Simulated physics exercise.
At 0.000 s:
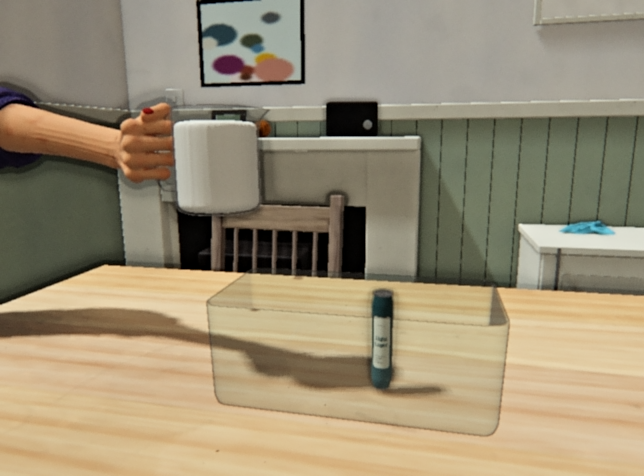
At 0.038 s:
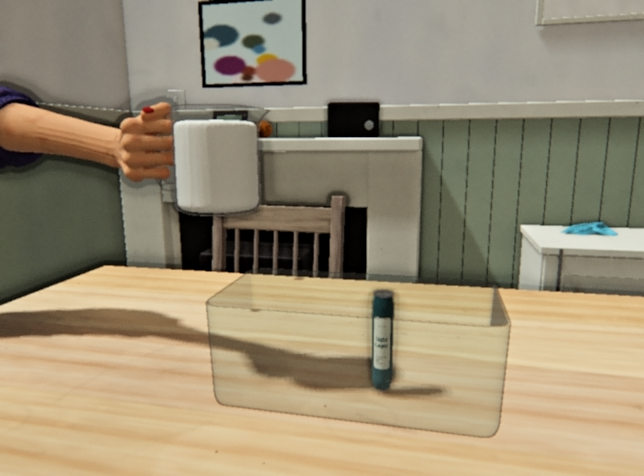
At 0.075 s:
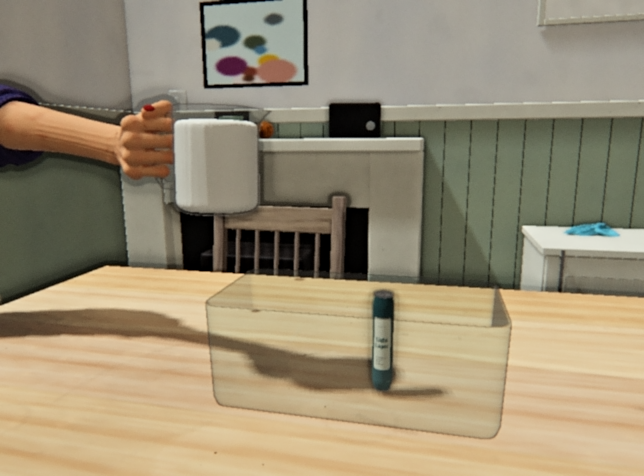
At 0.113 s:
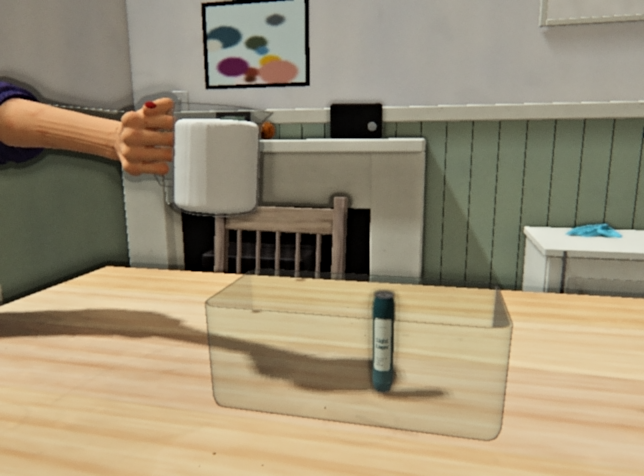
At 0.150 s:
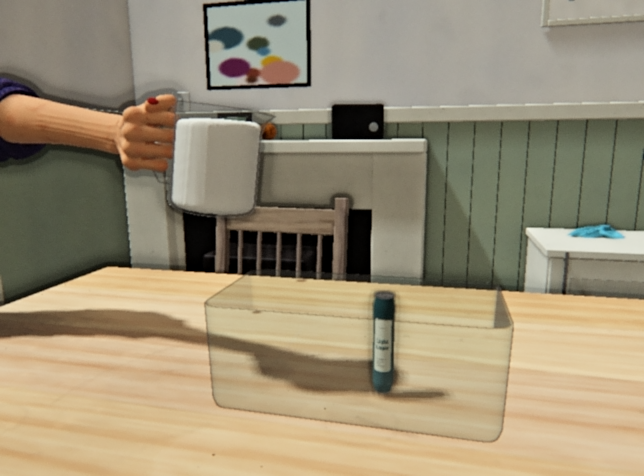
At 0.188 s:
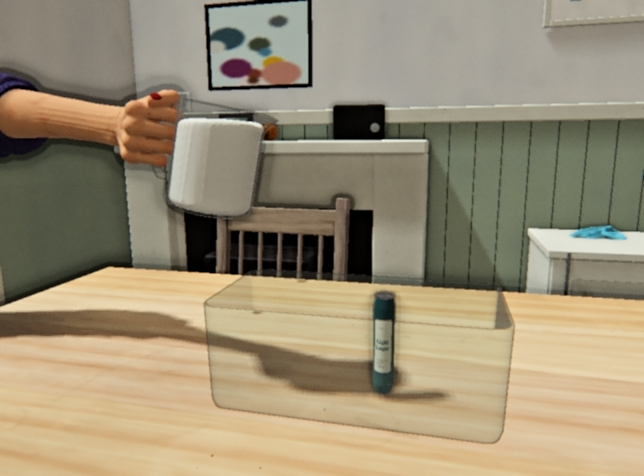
In a room with green panelling and a fireplace, a hand holds up a white jug to the left of a clear basin on a wooden table, a closed dark tube standing inside it. The jug starts almost upright, then leans gradually to the right, while the basin and tube stay still.
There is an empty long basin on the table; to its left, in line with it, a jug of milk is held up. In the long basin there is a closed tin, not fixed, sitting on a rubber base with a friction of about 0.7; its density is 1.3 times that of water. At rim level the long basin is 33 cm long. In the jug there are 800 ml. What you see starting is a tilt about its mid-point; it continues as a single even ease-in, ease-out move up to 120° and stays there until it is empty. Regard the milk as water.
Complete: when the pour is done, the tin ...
... remains on its base.
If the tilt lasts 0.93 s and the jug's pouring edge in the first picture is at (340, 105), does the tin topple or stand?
Result: Tin tipped over.
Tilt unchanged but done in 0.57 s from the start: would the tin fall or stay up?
The tin stays on its base.
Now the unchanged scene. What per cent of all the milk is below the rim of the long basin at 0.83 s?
My estimate is about 64 percent.
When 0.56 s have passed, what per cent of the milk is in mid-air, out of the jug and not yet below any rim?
Roughly 20 percent.
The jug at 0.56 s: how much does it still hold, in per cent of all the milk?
76 %.
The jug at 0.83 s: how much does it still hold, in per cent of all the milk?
Close to 16 in a hundred.
After 0.56 s the tilt is 79° and 75 per cent is still to pour; the tin stands where it began.
After 0.83 s the tilt is 117° and 16 per cent is still to pour; the tin stands where it began.
After 1.12 s the tilt is 120° and 0 per cent is still to pour; the tin stands where it began.
After 1.43 s the tilt is 120° and 0 per cent is still to pour; the tin stands where it began.
In the end the tin stands where it began.
